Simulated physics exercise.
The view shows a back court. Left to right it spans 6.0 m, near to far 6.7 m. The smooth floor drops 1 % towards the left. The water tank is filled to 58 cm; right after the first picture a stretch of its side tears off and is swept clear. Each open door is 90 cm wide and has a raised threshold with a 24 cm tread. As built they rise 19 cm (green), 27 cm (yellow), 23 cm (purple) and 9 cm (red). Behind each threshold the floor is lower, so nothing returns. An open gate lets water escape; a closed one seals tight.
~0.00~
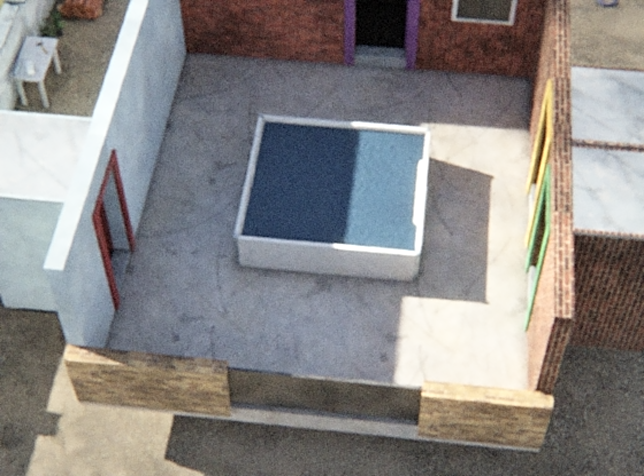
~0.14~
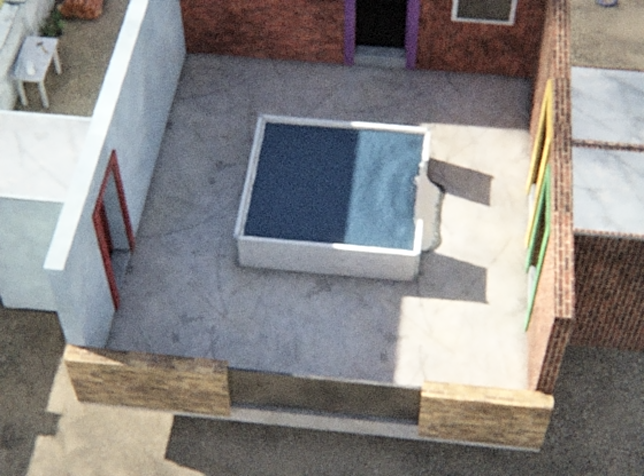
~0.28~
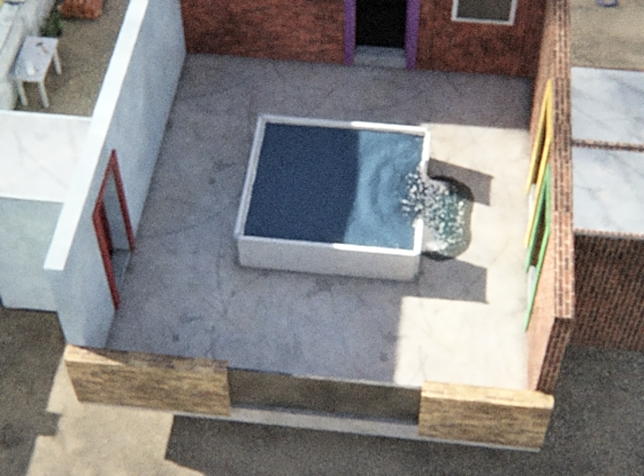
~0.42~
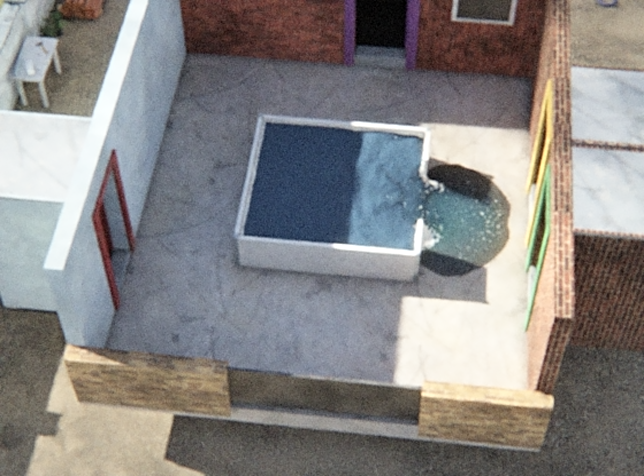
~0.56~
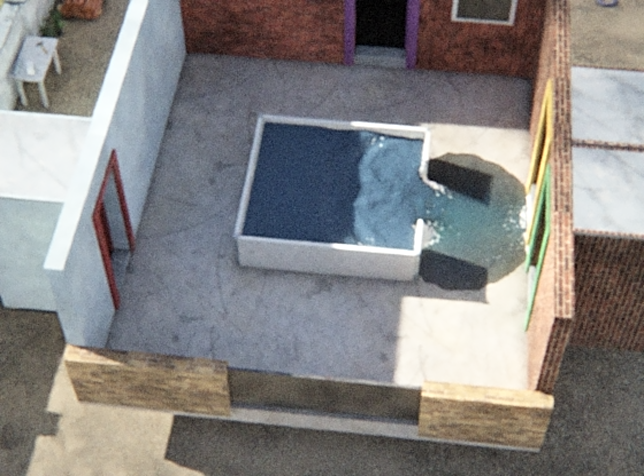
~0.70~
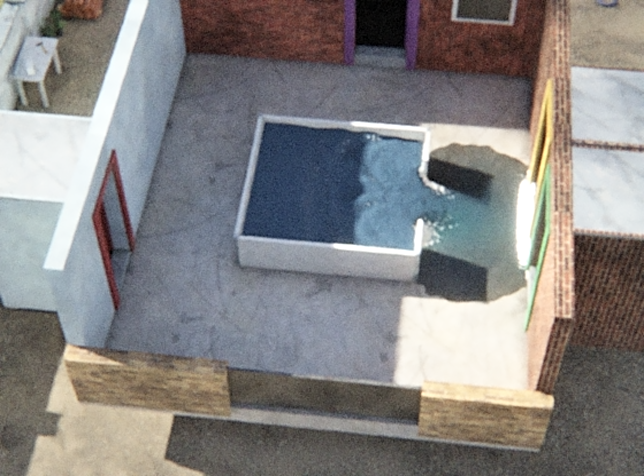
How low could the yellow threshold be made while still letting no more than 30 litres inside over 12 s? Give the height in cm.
Close to 32 cm is just enough.
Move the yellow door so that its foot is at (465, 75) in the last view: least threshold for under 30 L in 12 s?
About 16 cm.
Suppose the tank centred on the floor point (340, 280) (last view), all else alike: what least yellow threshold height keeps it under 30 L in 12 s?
Then roughly 11.0 cm.
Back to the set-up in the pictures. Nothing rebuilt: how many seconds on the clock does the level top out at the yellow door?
Around 1.8 s.
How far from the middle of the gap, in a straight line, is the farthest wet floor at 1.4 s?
About 3.0 m.
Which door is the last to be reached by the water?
It is the red one.
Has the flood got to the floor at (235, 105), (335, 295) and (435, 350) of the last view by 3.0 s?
In turn: Not reached, still dry, under water.
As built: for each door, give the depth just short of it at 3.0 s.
In cm: Green 19, yellow 32, purple 5, red 0.
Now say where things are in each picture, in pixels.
Still water, 58 cm deep, in the water tank at (336, 185); the yellow door at (538, 174) is dry, in the first frame.
Water pours out at (420, 207) and has run 0.3 m, to (434, 246); about 8 cm deep outside, 58 cm at the back, in the second frame.
The gap is at (419, 209), the front 0.8 m out at (467, 239); the back of the water tank holds 58 cm, in the third frame.
The gap is at (419, 210), the front 1.3 m out at (502, 239); the back of the water tank holds 58 cm, in the fourth frame.
The front is at (526, 253), 1.7 m from the gap at (419, 209); 3.3 m2 of floor is wet, 58 cm left at the back, in the fifth frame.
The gap is at (419, 209), the front 1.8 m out at (541, 215); the back of the water tank holds 58 cm; water is at the yellow door at (538, 174), in the sixth frame.
After 1.4 s water covers 15 % of the floor, deepest (38 cm) near (514, 234); 37 cm at the yellow door, 24 litres in over its 27 cm threshold.
After 3.0 s water covers 40 % of the floor, deepest (33 cm) near (526, 226); 32 cm at the yellow door, 78 litres in over its 27 cm threshold.
After 12.0 s water covers 100 % of the floor, deepest (16 cm) near (97, 379); 8 cm at the yellow door, 86 litres in over its 27 cm threshold.
At the yellow door as built, the water arrived by 0.6 s and peaked near 39 cm at 1.8 s.
Run again over the same 12 s with other heights there, 88 litres in over 27 cm, 6 litres over 36.5 cm. The limit of 30 litres is kept from about 32 cm up.
